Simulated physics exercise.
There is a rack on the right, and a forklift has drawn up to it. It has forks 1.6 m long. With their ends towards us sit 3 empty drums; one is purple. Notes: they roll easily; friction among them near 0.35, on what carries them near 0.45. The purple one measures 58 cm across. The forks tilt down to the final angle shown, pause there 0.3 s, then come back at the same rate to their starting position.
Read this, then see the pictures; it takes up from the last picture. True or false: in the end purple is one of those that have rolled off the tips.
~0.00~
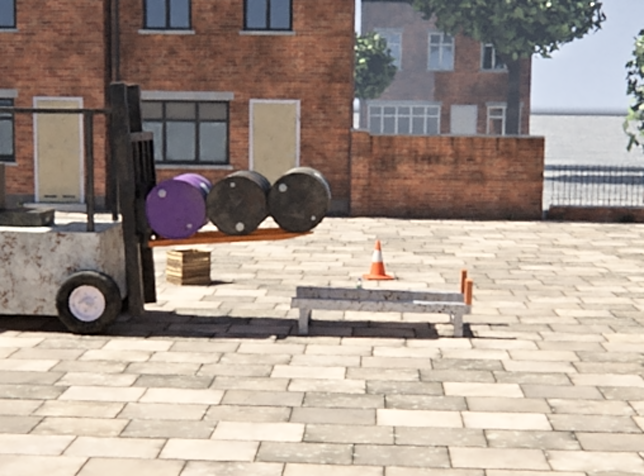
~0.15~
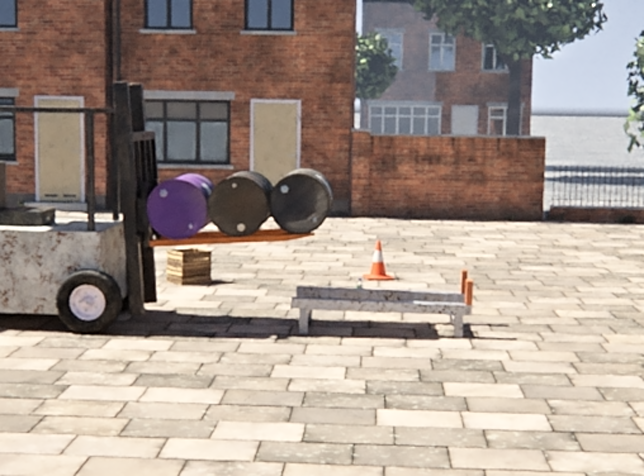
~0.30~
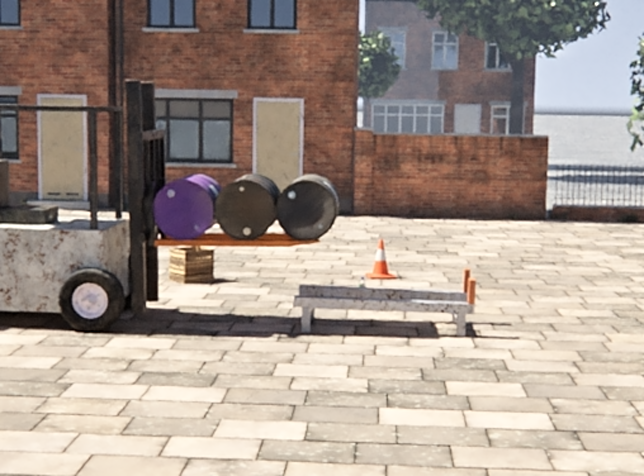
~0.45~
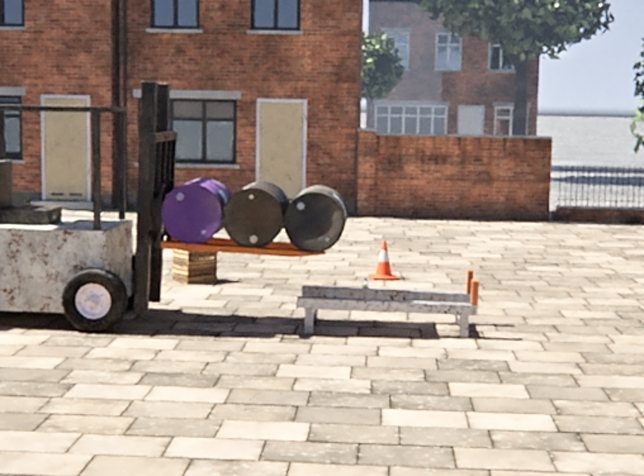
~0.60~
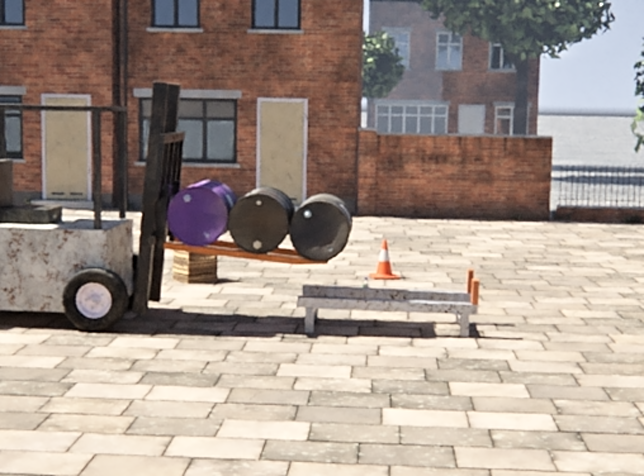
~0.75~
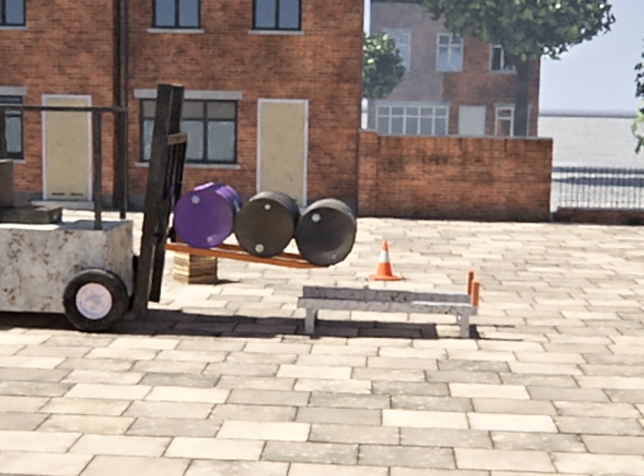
False.
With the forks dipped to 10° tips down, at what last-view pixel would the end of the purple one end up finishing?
(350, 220), roughly.
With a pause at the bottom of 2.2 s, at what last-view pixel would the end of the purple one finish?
It would finish close to (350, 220) in the last picture.
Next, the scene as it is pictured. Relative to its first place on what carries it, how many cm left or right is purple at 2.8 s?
Purple 90 right.
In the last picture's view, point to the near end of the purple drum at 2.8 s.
Roughly at (280, 204) in the last picture.
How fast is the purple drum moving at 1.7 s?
Near 0.5 m/s at that time.
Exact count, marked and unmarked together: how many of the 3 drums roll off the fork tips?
Altogether that makes 2.
After 1.7 s, purple is on the forks, 65 cm from the tips, rolling right; 1 of 3 has left the forks.
After 2.8 s, purple is on the forks, 35 cm from the tips; 2 of 3 have left the forks.
After 4.1 s, purple is on the forks, 60 cm from the tips, rolling left; 2 of 3 have left the forks.
At rest (5.6 s), purple is on the forks, 130 cm from the tips; 2 of 3 have left the forks.
